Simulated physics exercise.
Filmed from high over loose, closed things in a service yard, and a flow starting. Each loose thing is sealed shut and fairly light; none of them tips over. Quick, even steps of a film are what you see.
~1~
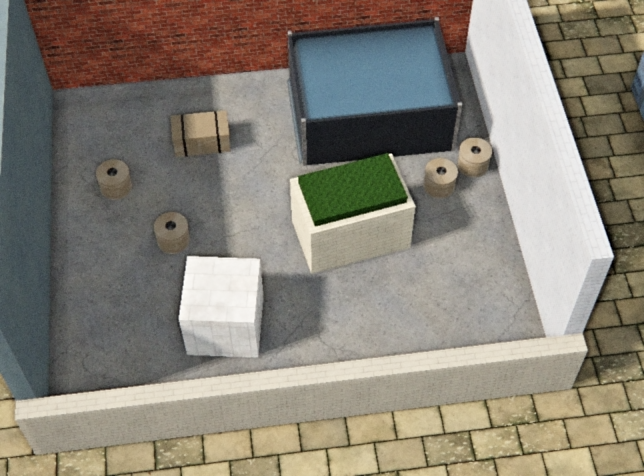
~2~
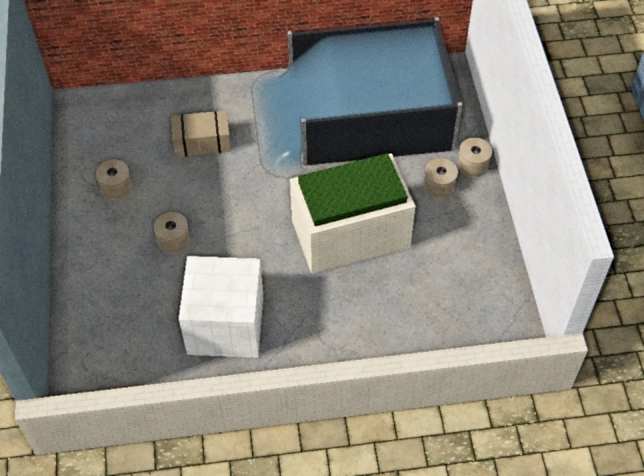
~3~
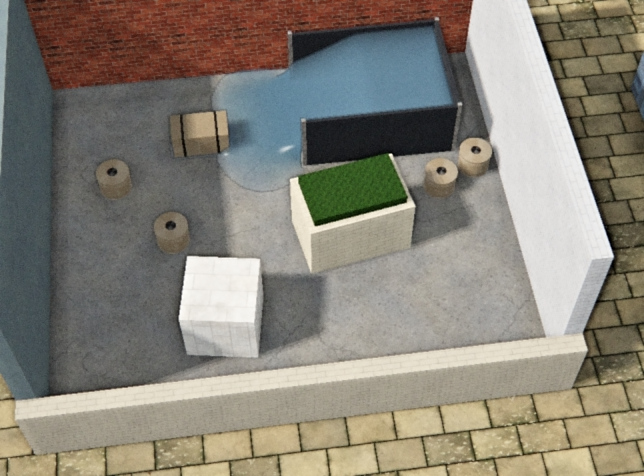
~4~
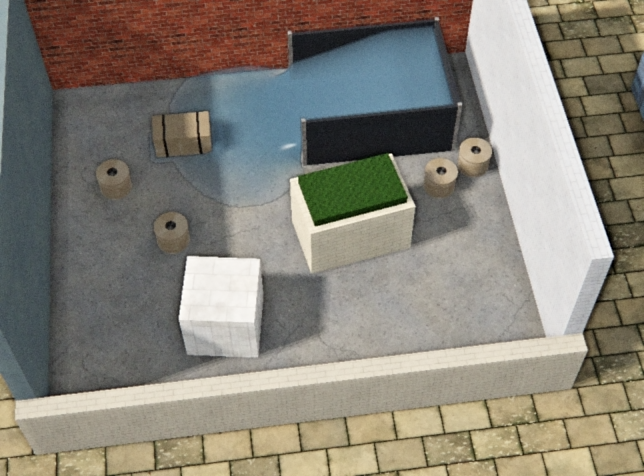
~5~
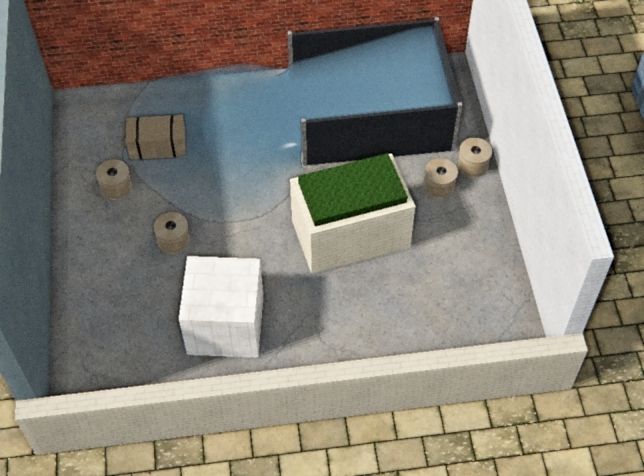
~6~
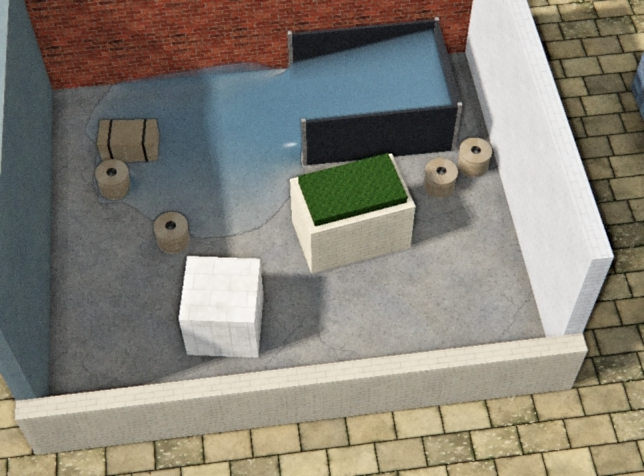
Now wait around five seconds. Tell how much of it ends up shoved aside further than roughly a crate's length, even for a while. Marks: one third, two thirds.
It stays in the middle third.
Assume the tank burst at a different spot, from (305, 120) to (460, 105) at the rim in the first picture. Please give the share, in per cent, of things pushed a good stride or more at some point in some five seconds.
About 100 %.
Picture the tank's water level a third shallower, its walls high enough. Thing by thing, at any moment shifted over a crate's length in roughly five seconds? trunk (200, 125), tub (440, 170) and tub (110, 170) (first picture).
Went the distance, fell short, went the distance.
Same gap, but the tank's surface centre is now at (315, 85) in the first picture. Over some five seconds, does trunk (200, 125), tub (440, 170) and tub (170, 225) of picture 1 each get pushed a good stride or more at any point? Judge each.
Well, in order they come out as moved that far, stayed within it and moved that far.
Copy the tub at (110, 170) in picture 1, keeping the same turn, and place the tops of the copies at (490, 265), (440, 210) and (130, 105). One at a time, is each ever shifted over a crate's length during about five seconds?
Taking them one at a time: Remains close, then remains close, then gets driven off.
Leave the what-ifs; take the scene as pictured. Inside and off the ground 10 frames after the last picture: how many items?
It adds up to 2.
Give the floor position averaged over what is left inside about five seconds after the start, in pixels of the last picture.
I'd put it at roughly (286, 278).
A moment on, 1 of 5 are well off their spots; 1 afloat.
Next, 3 of 5 are well off their spots; 2 afloat.
Later, 3 of 5 are well off their spots; 3 afloat.
In the end, 3 of 5 are well off their spots, and 3 have been at some point; 3 afloat.
